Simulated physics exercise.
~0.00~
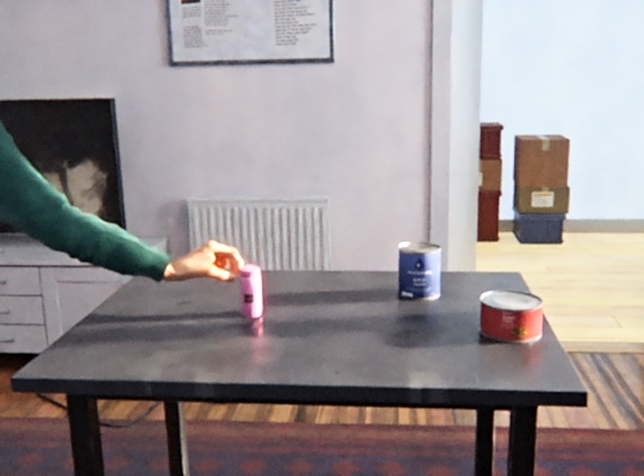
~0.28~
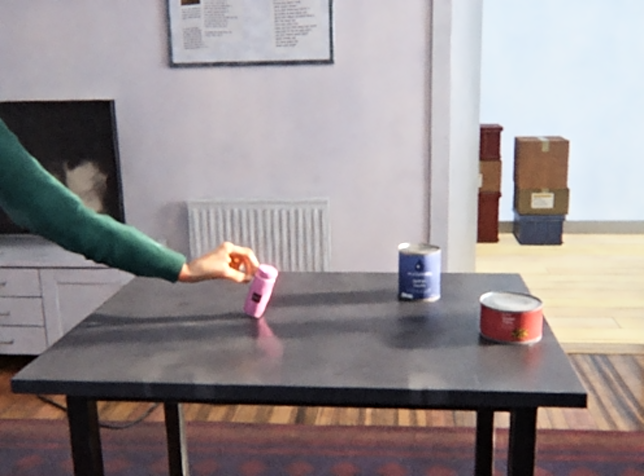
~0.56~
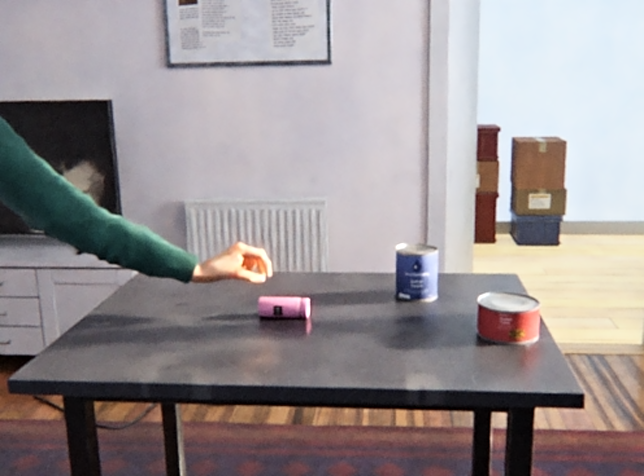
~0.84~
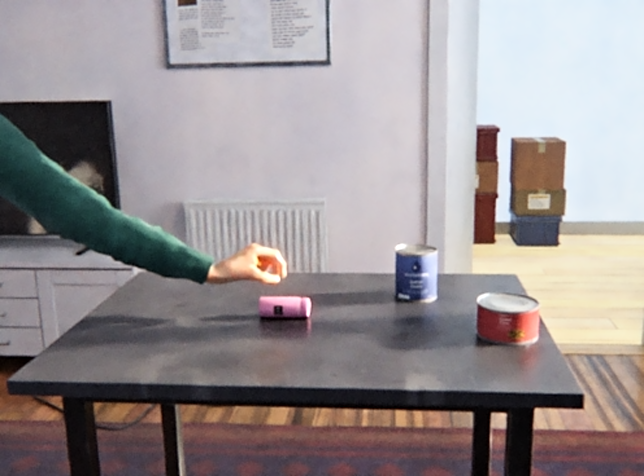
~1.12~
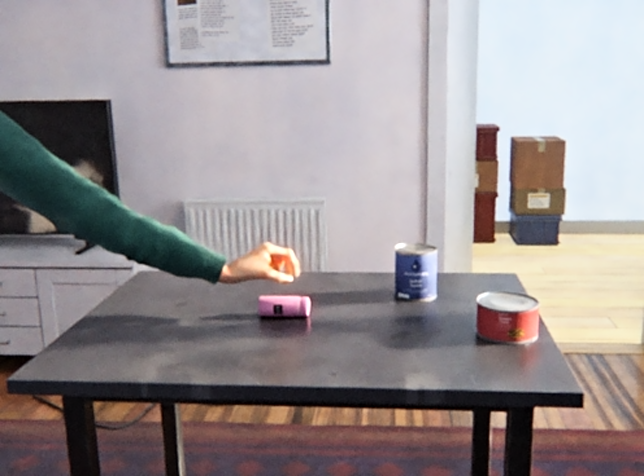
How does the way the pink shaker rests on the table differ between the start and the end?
At the start the pink shaker stands upright on the table. By the end it is lying on its side.
A pink shaker tips over to the right as a hand pushes it on the table.
